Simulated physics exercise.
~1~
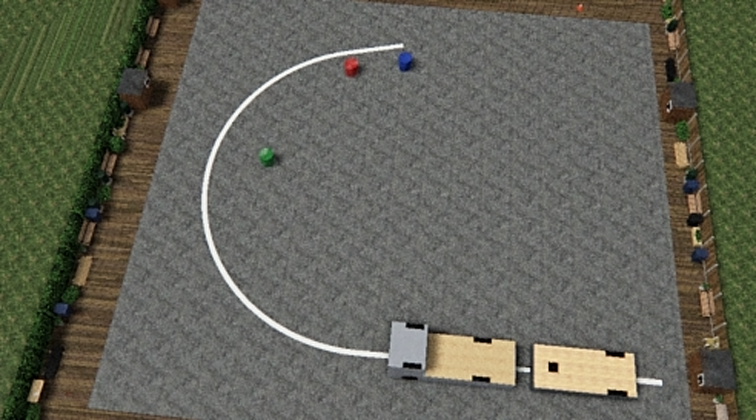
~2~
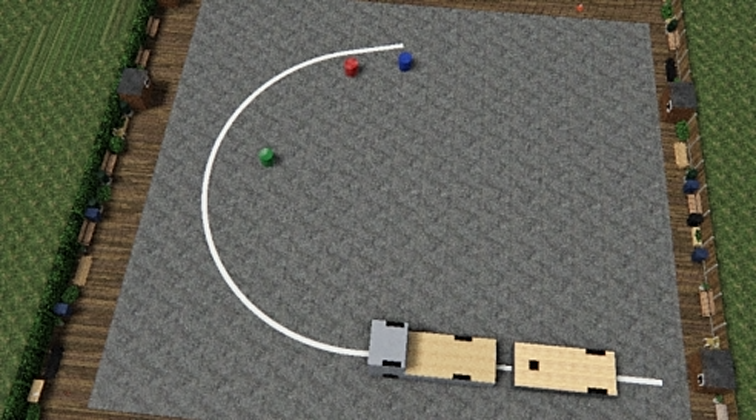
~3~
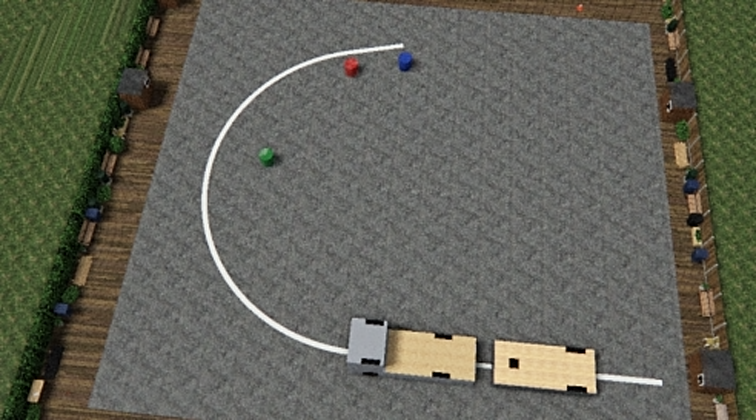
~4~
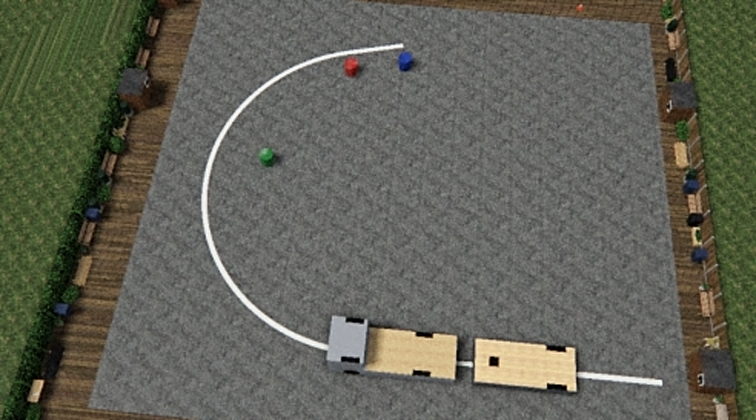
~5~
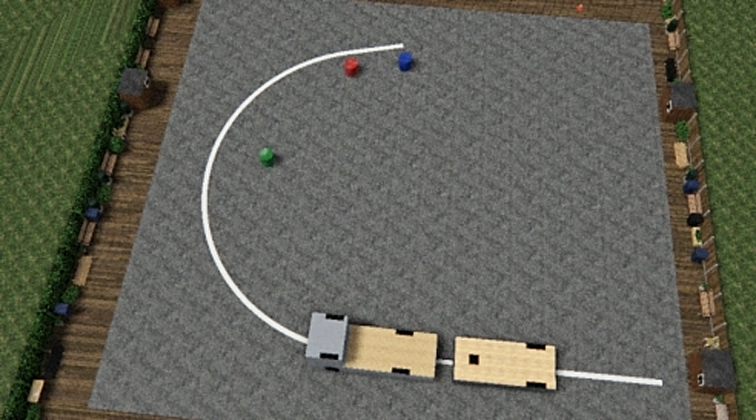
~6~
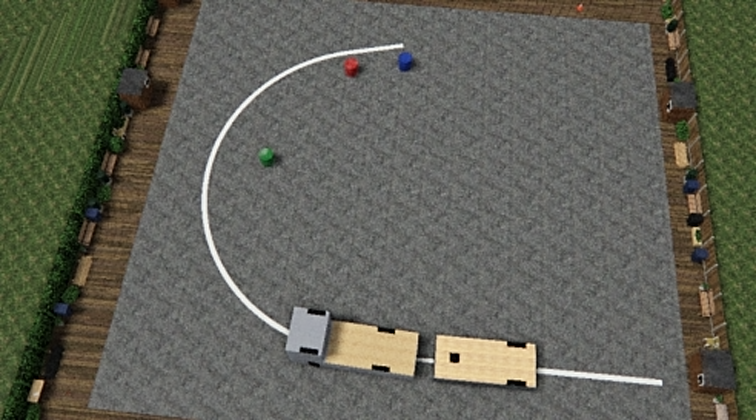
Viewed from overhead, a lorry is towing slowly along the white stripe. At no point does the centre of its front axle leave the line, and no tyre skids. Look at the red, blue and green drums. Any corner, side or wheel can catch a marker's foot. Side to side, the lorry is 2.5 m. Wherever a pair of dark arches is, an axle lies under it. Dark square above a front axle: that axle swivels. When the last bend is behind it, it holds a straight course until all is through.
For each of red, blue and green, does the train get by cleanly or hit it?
Red - hit. Blue - hit. Green - cleared.
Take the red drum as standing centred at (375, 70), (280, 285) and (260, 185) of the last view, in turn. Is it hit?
In the first spot it is contacted, in the second contacted, and in the third left alone.
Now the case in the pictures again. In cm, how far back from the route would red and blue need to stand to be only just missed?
Red: 100; blue: 20.
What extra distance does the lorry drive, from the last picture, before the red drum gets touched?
Roughly 30.0 metres more.
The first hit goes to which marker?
That would be red.
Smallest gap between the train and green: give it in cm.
Spare for green: 60.
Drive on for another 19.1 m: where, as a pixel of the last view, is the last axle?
Around (246, 265).
After another 29.5 m, the last axle is at (233, 144) of the last picture, 150 cm off the line; green has been passed with 65 cm to spare.
After another 30.1 m, the last axle is at (235, 138) of the last picture, 150 cm off the line; the lorry has hit red.
After another 41.6 m, the last axle is at (350, 54) of the last picture, 105 cm off the line; the trailer has hit blue.
After another 47.4 m, the last axle is at (426, 36) of the last picture, 30 cm off the line; 2 of 3 struck in all.
